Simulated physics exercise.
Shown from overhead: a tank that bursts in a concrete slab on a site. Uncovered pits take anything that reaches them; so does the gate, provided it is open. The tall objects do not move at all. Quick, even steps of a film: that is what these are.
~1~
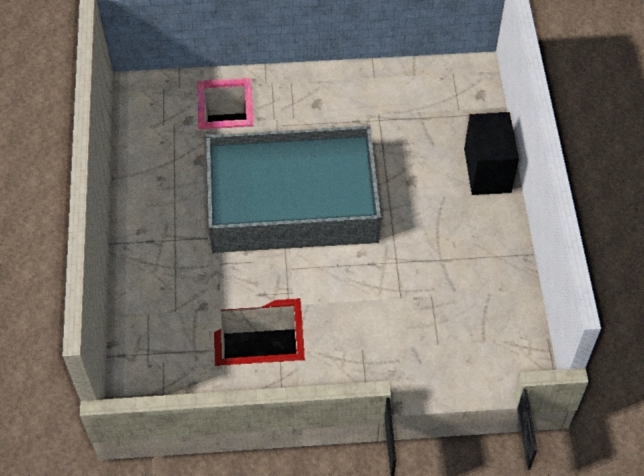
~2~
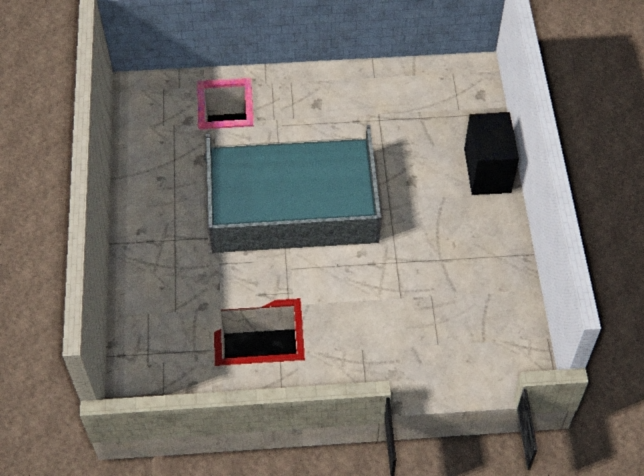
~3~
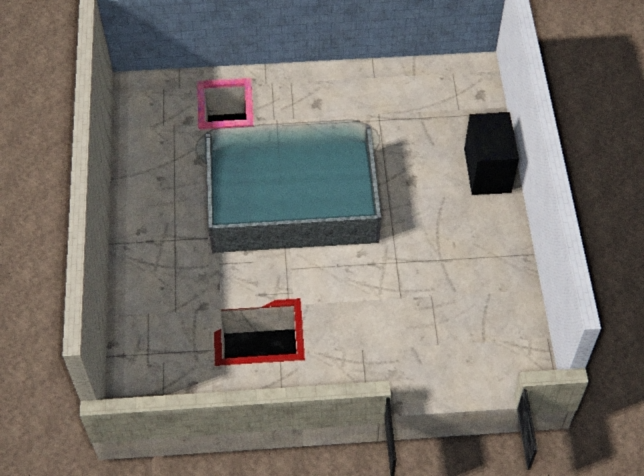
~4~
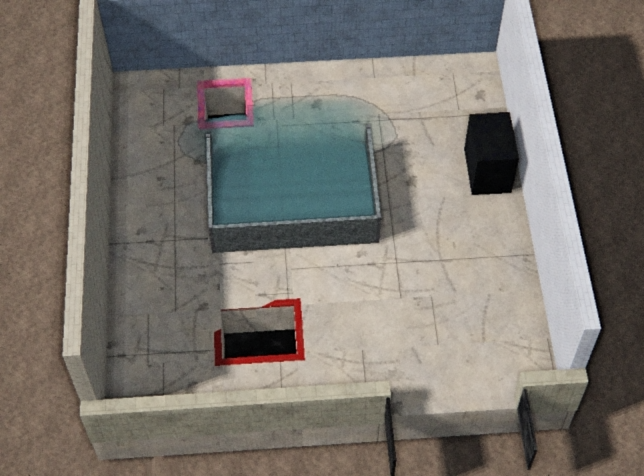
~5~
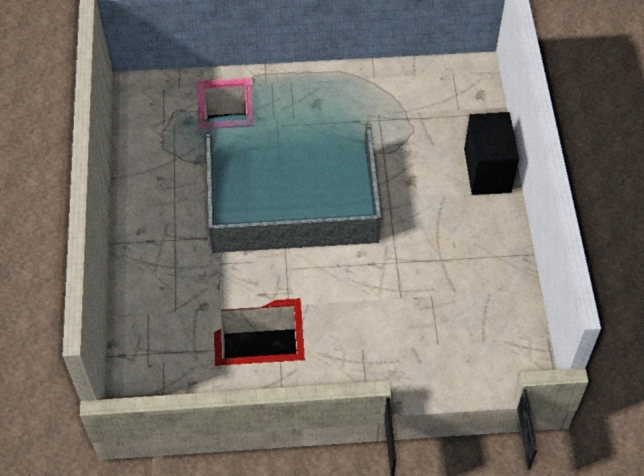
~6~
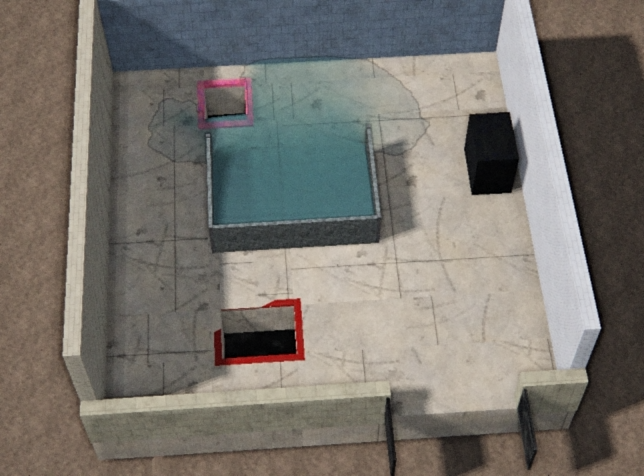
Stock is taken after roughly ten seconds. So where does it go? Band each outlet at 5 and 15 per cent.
In the end gate: Five per cent up to fifteen; red pit: Smaller than five per cent; pink pit: Greater than fifteen per cent.
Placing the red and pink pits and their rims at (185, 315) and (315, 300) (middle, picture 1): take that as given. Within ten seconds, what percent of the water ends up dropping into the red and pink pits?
Log, per cent - red: 15, pink: 0.
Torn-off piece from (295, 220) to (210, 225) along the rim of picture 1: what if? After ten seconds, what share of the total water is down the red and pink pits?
The red pit gets 60 per cent and the pink pit 0 per cent.
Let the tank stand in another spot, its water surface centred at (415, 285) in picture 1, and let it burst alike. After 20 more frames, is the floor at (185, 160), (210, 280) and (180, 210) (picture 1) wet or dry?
Taking them as they were asked, they come out soaked, bone dry, bone dry.
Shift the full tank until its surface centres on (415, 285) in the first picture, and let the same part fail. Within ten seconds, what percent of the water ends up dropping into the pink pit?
Within ten seconds, 10 percent of the total ends up in the pink pit.
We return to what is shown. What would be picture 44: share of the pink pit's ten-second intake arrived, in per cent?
Roughly 95 percent.
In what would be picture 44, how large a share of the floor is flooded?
Close to 80 %.
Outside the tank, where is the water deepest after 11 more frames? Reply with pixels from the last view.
Estimated pixel: (491, 58).
A moment on, water covers 25 % of the floor; the gate 0 %, the red pit 0 %, the pink pit 7 %.
Next, water covers 25 % of the floor; the gate 0 %, the red pit 0 %, the pink pit 13 %.
Then, water covers 40 % of the floor; the gate 0 %, the red pit 0 %, the pink pit 19 %.
Later, water covers 80 % of the floor; the gate 1 %, the red pit 0 %, the pink pit 23 %.
In the end, water covers 90 % of the floor; the gate 8 %, the red pit 3 %, the pink pit 23 %.
